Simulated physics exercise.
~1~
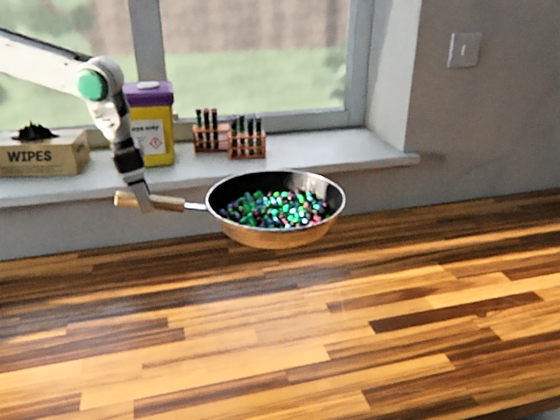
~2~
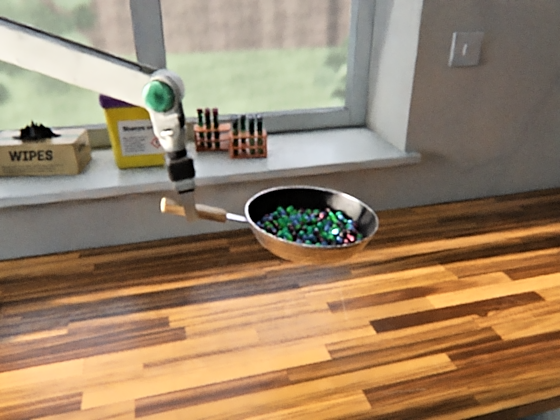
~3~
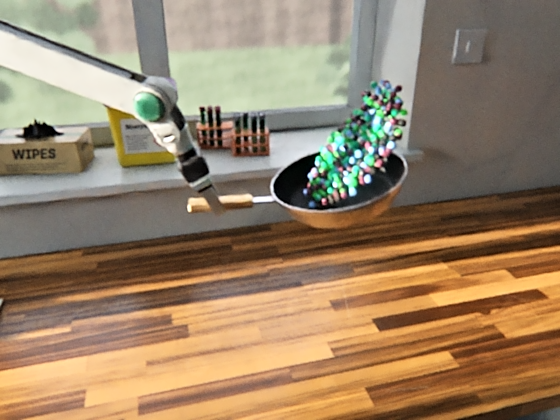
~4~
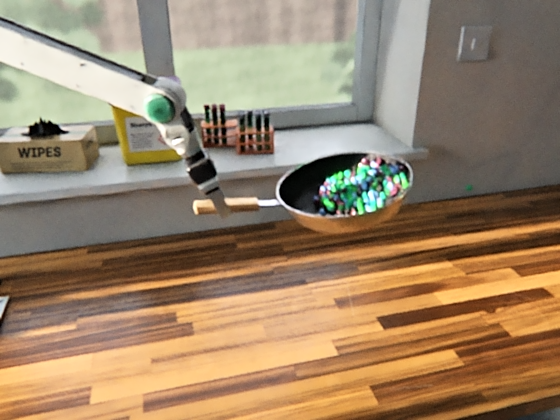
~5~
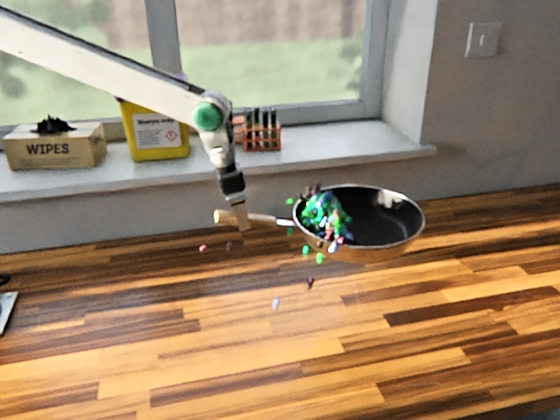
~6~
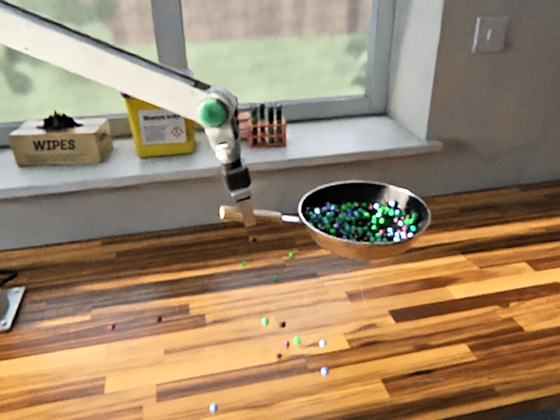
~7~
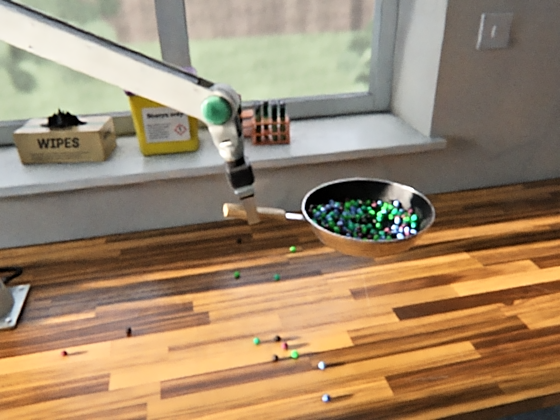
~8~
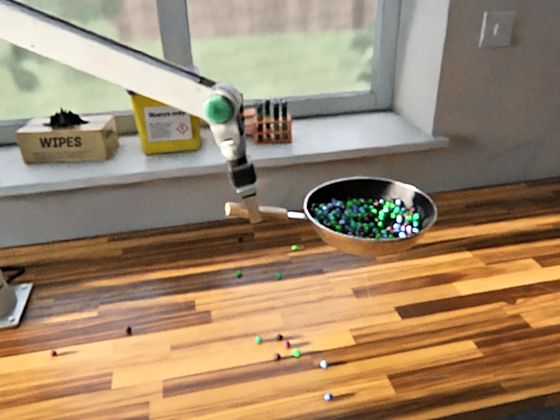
A robot arm tossing colourful round sweets in a frying pan, spilling a few onto the wooden worktop while most stay in.
